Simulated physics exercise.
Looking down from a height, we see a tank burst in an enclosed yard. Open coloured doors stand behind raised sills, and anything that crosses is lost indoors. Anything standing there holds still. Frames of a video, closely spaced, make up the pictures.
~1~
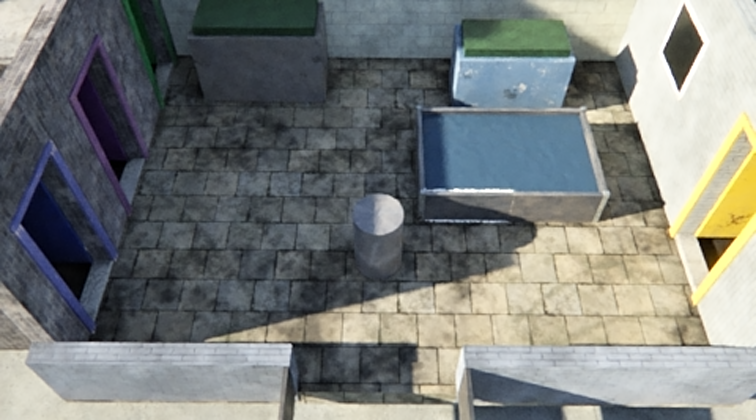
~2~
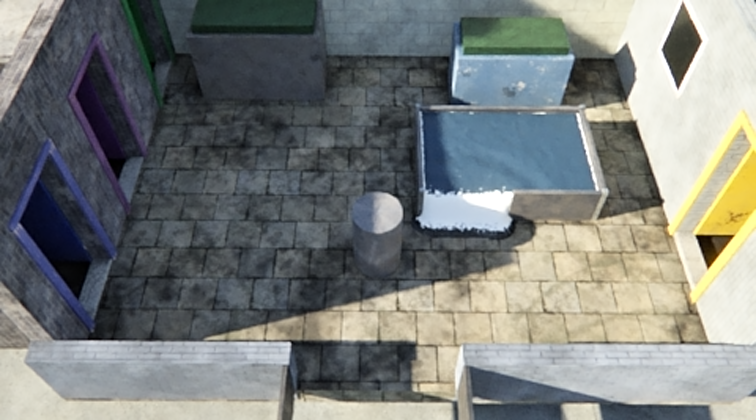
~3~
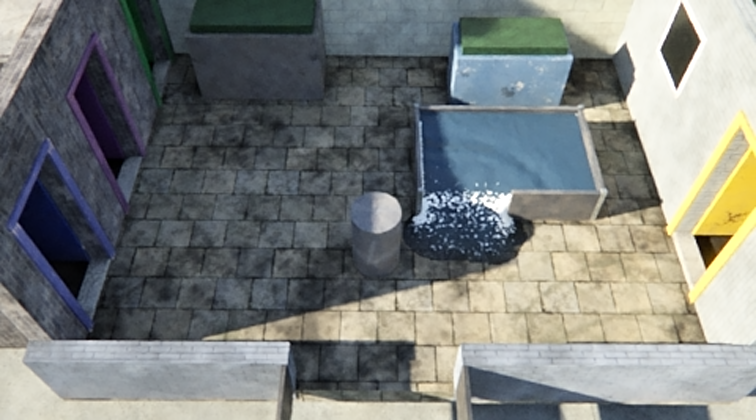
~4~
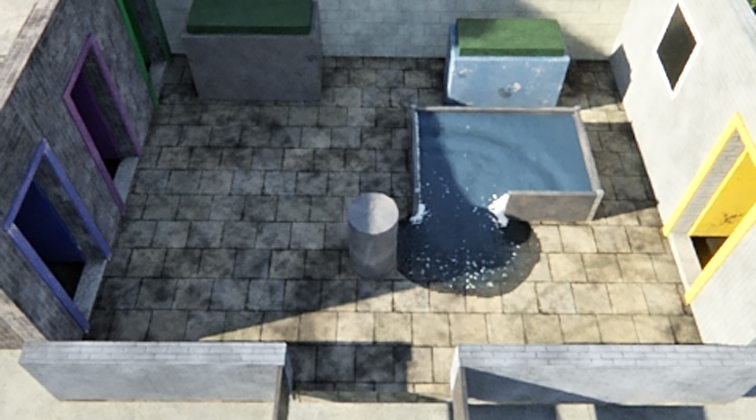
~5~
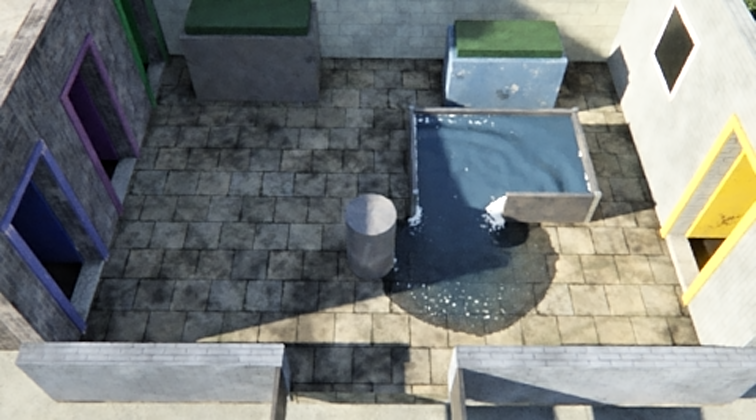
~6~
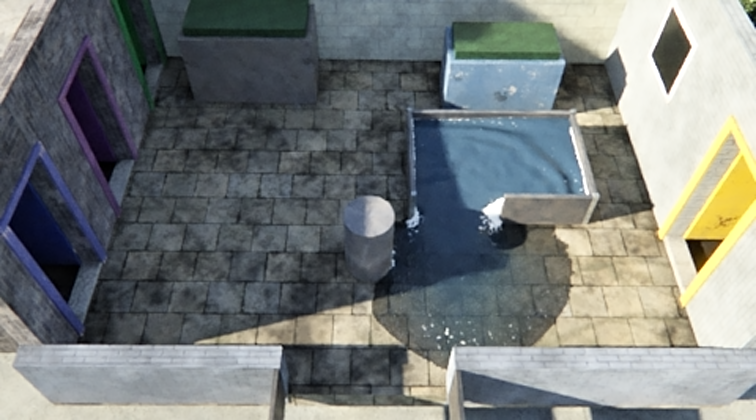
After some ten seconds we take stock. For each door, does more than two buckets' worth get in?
Door by door: The purple door, no; the blue door, no; the yellow door, no; the green door, no.
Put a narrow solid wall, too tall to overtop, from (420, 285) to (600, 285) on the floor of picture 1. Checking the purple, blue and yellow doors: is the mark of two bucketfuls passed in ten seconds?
The purple door remains below, the blue door remains below and the yellow door ends up above.
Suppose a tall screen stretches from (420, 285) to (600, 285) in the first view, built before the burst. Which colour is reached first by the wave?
The door marked yellow.
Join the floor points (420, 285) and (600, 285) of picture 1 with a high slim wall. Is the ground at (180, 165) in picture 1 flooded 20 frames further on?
Spot check: Untouched.
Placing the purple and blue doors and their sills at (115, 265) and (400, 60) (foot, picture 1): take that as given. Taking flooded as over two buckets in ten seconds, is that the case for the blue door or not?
Well, the way I see it, the blue door stays short of the threshold.
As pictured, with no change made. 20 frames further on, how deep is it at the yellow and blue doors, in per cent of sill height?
Roughly 100 % and 0 %, respectively.
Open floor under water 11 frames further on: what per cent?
My best guess is some 20 %.
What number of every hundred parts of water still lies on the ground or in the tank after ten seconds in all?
Roughly 60 per cent.
A moment on, water covers 15 % of the floor; the purple door not reached, the blue door not reached, the yellow door not reached, the green door not reached.
Next, water covers 20 % of the floor; the purple door not reached, the blue door not reached, the yellow door not reached, the green door not reached.
Then, water covers 25 % of the floor; the purple door not reached, the blue door not reached, the yellow door wet at the sill, nothing in, the green door not reached.
Later, water covers 35 % of the floor; the purple door not reached, the blue door not reached, the yellow door under two buckets in, the green door not reached.
In the end, water covers 45 % of the floor; the purple door not reached, the blue door not reached, the yellow door under two buckets in, the green door not reached.
